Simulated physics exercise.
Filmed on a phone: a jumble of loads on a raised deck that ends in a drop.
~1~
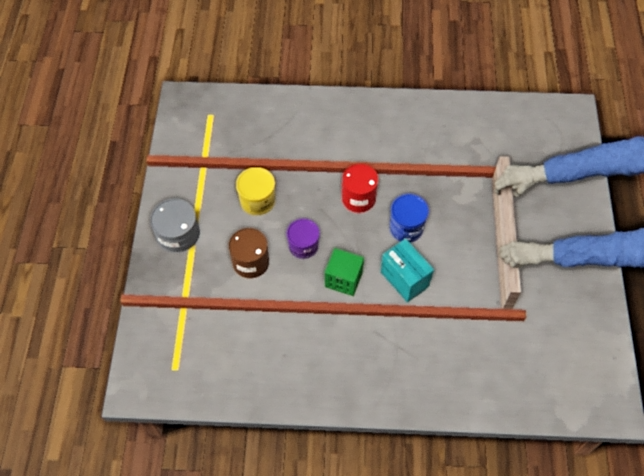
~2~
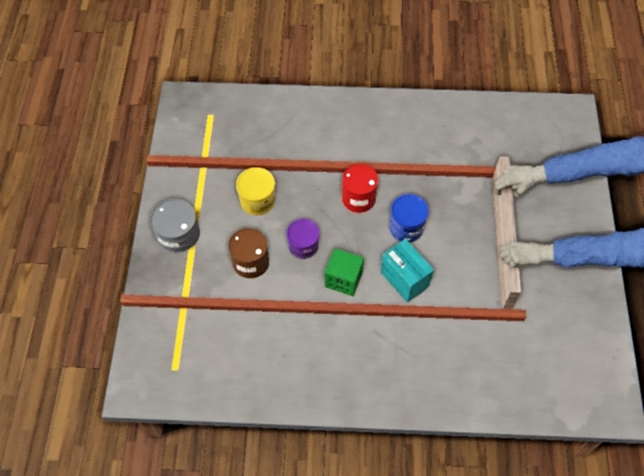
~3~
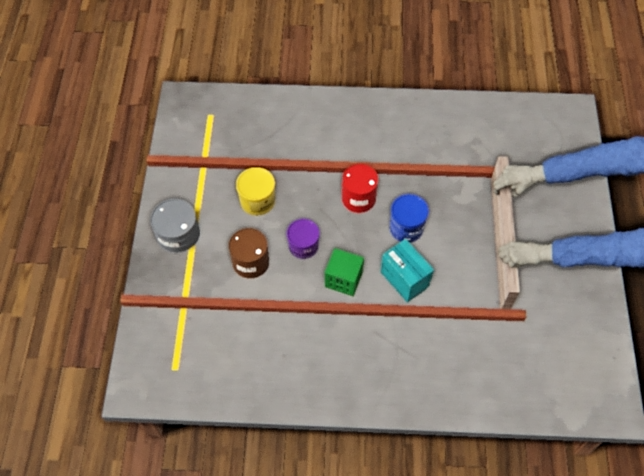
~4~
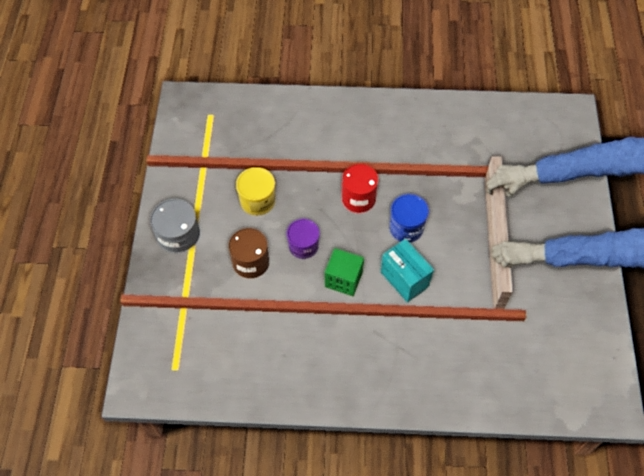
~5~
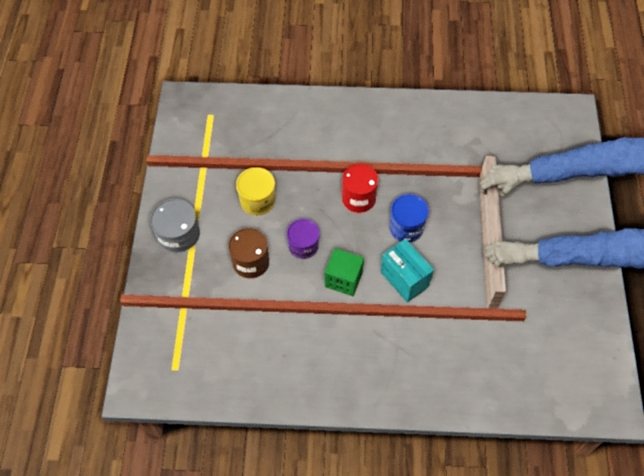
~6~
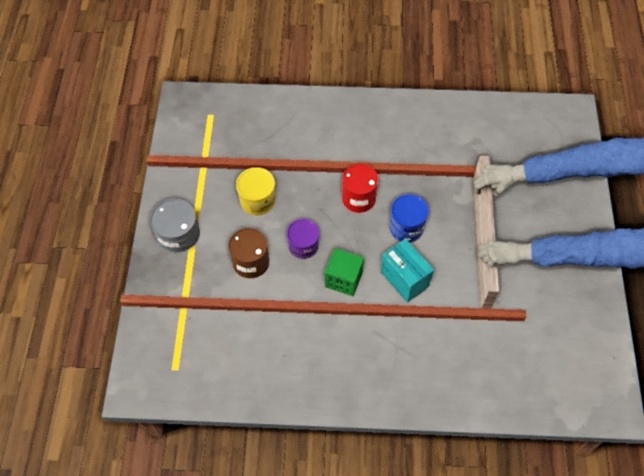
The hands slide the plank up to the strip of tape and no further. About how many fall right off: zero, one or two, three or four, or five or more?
The number that fall off is one or two.
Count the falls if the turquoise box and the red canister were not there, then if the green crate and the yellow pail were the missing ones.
0 in the first case, 1 in the second.
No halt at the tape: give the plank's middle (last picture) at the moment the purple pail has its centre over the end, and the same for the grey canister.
Its middle is around (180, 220) and around (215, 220).
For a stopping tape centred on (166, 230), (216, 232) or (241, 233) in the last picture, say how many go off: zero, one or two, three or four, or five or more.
Taking them in turn, at least five; none at all; none.
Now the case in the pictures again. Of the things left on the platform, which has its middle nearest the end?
The yellow pail.
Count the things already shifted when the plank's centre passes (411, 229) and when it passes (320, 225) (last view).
The counts are 2 and 6.
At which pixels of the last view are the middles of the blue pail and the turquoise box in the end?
Near (176, 211) and (173, 252).
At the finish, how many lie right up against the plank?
The number is 3.
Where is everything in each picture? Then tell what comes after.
Grey canister (176, 226); brown canister (250, 253); yellow pail (257, 192); plank (506, 232); tape (194, 231), in the first picture.
Brown canister (250, 254); blue pail (408, 219), in the second picture.
Yellow pail (257, 192); purple pail (303, 239), in the third picture.
Grey canister (176, 226); green crate (344, 273), in the fourth picture.
Brown canister (250, 254); red canister (360, 189), in the fifth picture.
Grey canister (176, 226); brown canister (250, 254); yellow pail (257, 192); plank (485, 231); tape (194, 231), in the sixth picture.
Soon after, none off yet; grey canister at rest near (176, 226); brown canister at rest near (250, 254); yellow pail at rest near (257, 192).
In the end, the number that fall off is one or two; gone, brown canister and grey canister.
